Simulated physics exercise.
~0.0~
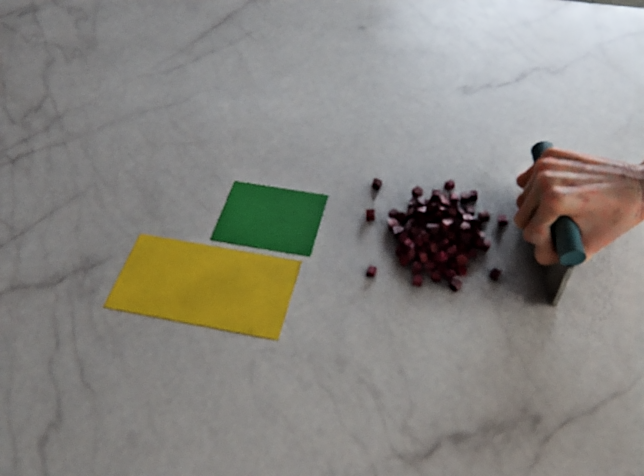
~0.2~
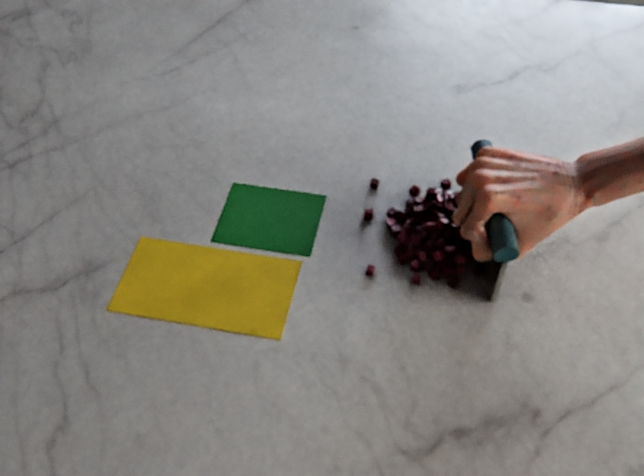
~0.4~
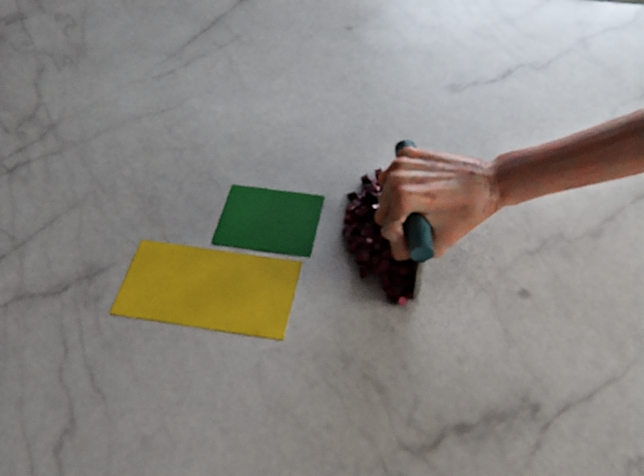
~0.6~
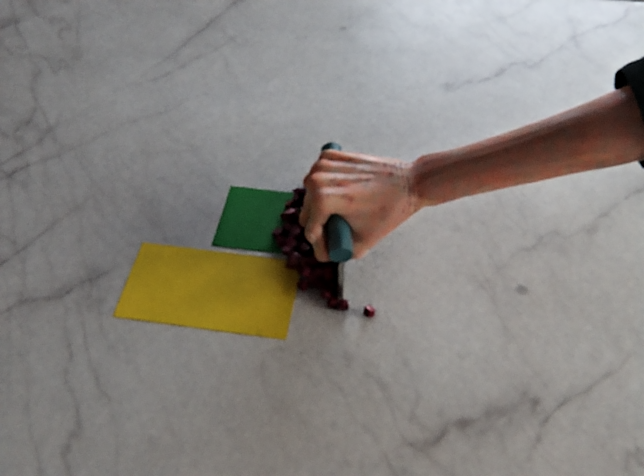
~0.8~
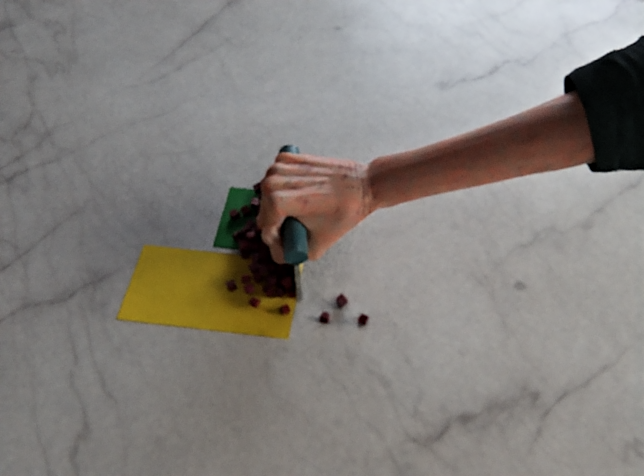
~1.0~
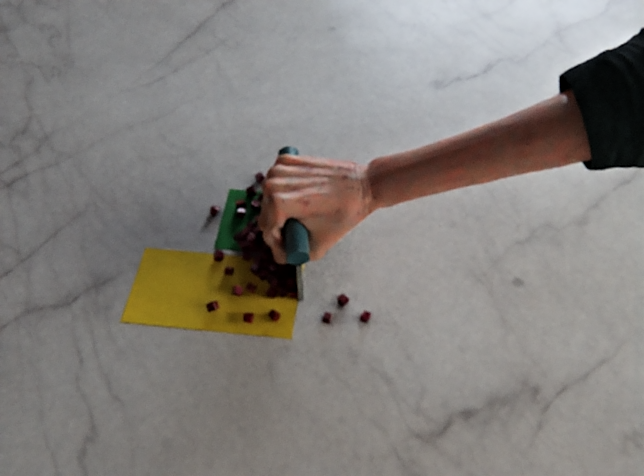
A hand gripping a scraper with a dark green handle starts at the right of a pale marble surface, beside a loose scatter of dark red beetroot cubes. It slides left into the cubes, bunching them against the blade and pushing them toward a green mat and a larger yellow one. As the heap reaches the mats, a few cubes slip past the blade's near end and stay behind on the marble. The hand pushes a little farther, then stops over the mats. Cubes spread ahead and settle, about half on the green mat, fewer on the yellow, the rest off both.
